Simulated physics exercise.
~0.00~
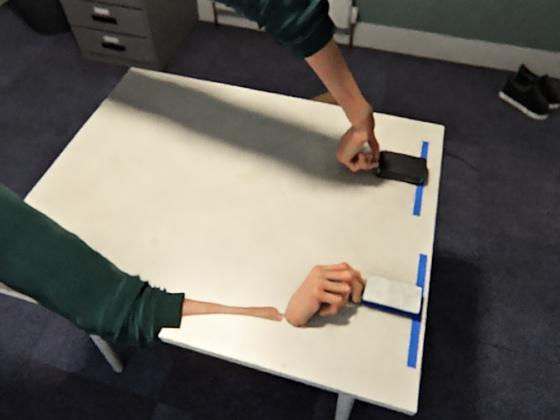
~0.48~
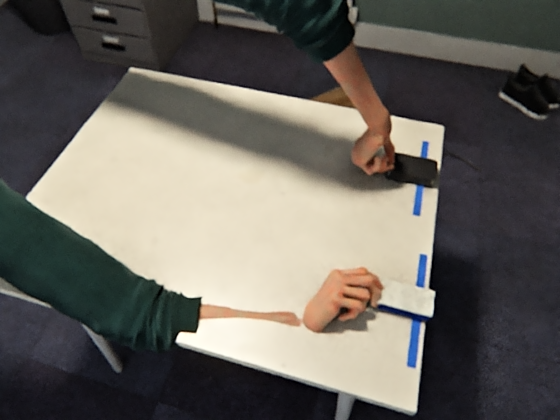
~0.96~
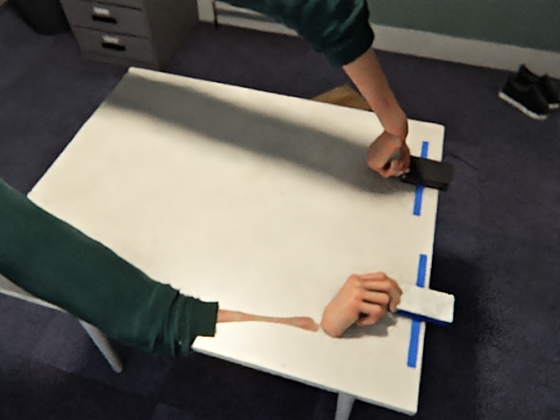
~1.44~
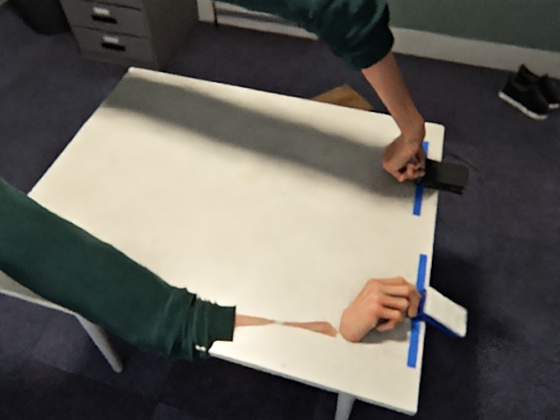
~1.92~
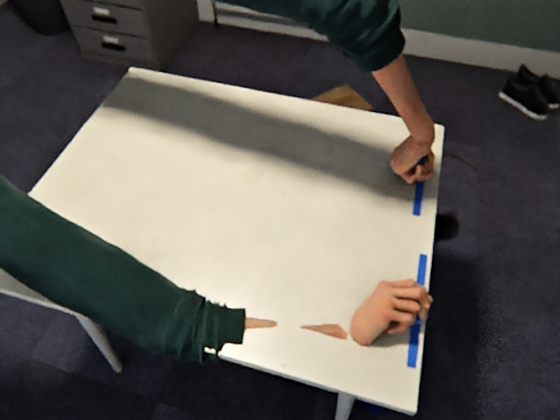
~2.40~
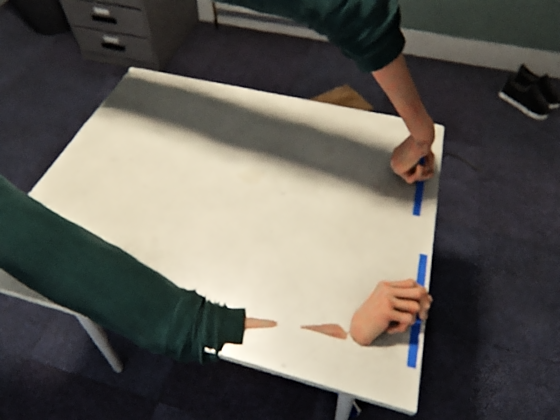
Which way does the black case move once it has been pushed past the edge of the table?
It moves down, dropping past the right edge of the table and out of view.
